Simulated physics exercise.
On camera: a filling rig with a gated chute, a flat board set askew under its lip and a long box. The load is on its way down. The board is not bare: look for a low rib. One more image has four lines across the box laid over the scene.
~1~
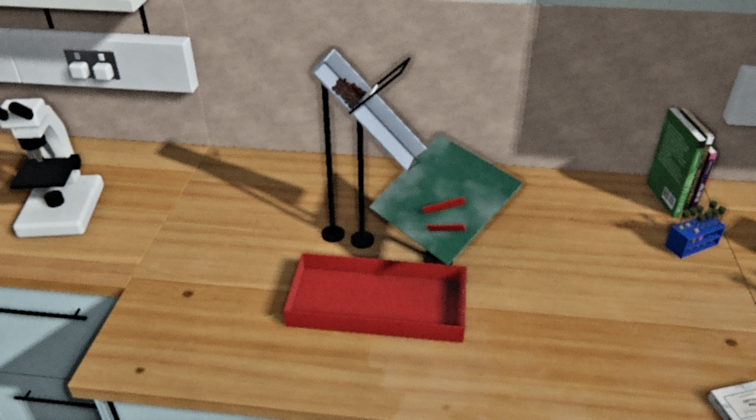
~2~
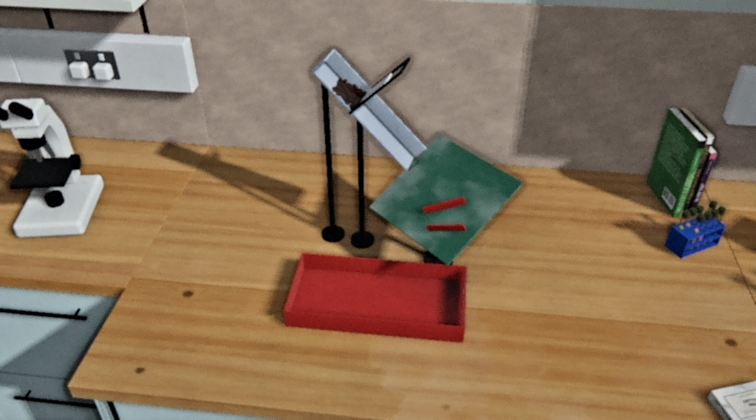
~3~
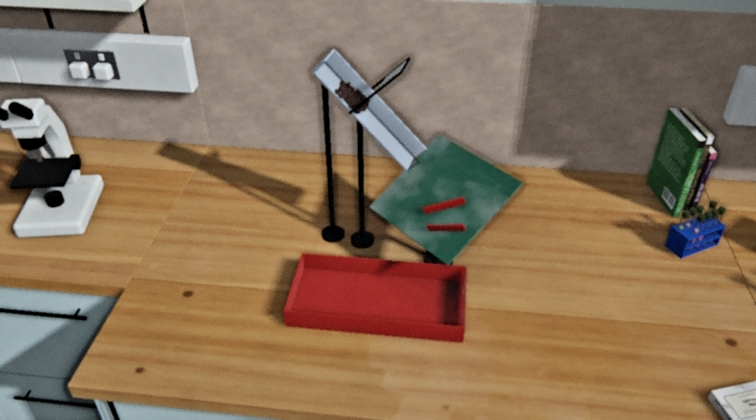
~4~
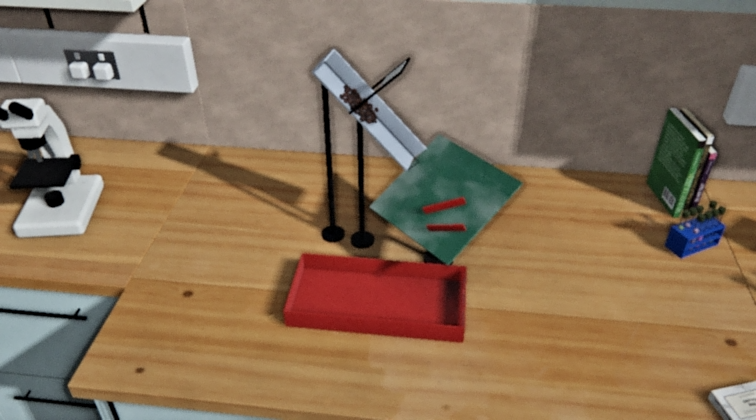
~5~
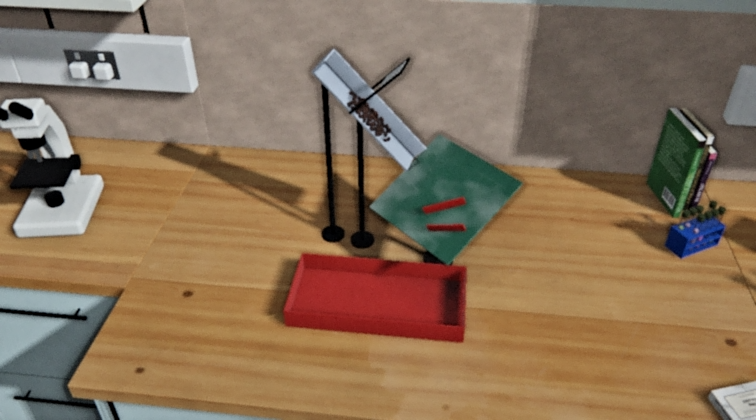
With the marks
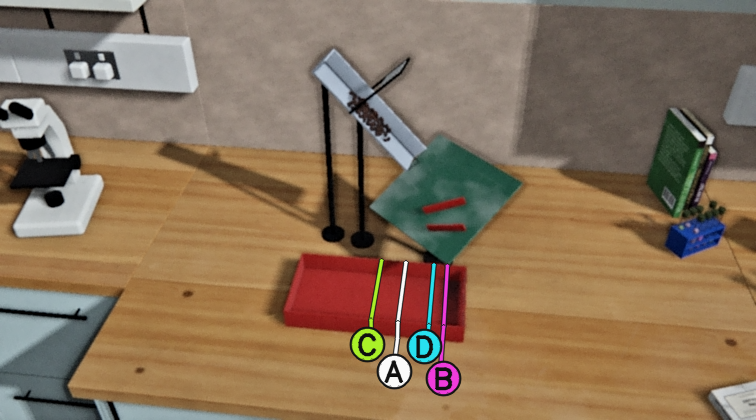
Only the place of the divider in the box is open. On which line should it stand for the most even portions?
C is best.
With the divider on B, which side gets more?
The left side.
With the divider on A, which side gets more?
Left.
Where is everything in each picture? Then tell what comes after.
In the first frame, load behind the gate at (350, 94), flat chocolate drops; lip of the chute at (410, 164), sloping fairly steeply.
In the second frame, middle of the board at (443, 195), tilted gently; middle of its low edge at (406, 234); of its high edge at (479, 157).
In the third frame, front corners of the box at (284, 311) and (464, 327), empty; front of the load at (363, 110).
In the fourth frame, middle of the load at (361, 104); its front at (375, 121), about a quarter of the way to the lip; rib from (463, 225) to (426, 225); rib from (464, 198) to (423, 208).
In the fifth frame, middle of the load at (371, 116); its front at (388, 139), about half of the way to the lip.
On the marked copy, line A crosses the front rim at (398, 321); line B crosses the front rim at (443, 325); line C crosses the front rim at (371, 319); line D crosses the front rim at (428, 324).
With A, of what is caught, all on the left of the divider, none on the right.
With B, of what is caught, all on the left of the divider, none on the right.
With C, of what is caught, about half on the left of the divider, about half on the right.
With D, of what is caught, all on the left of the divider, none on the right.
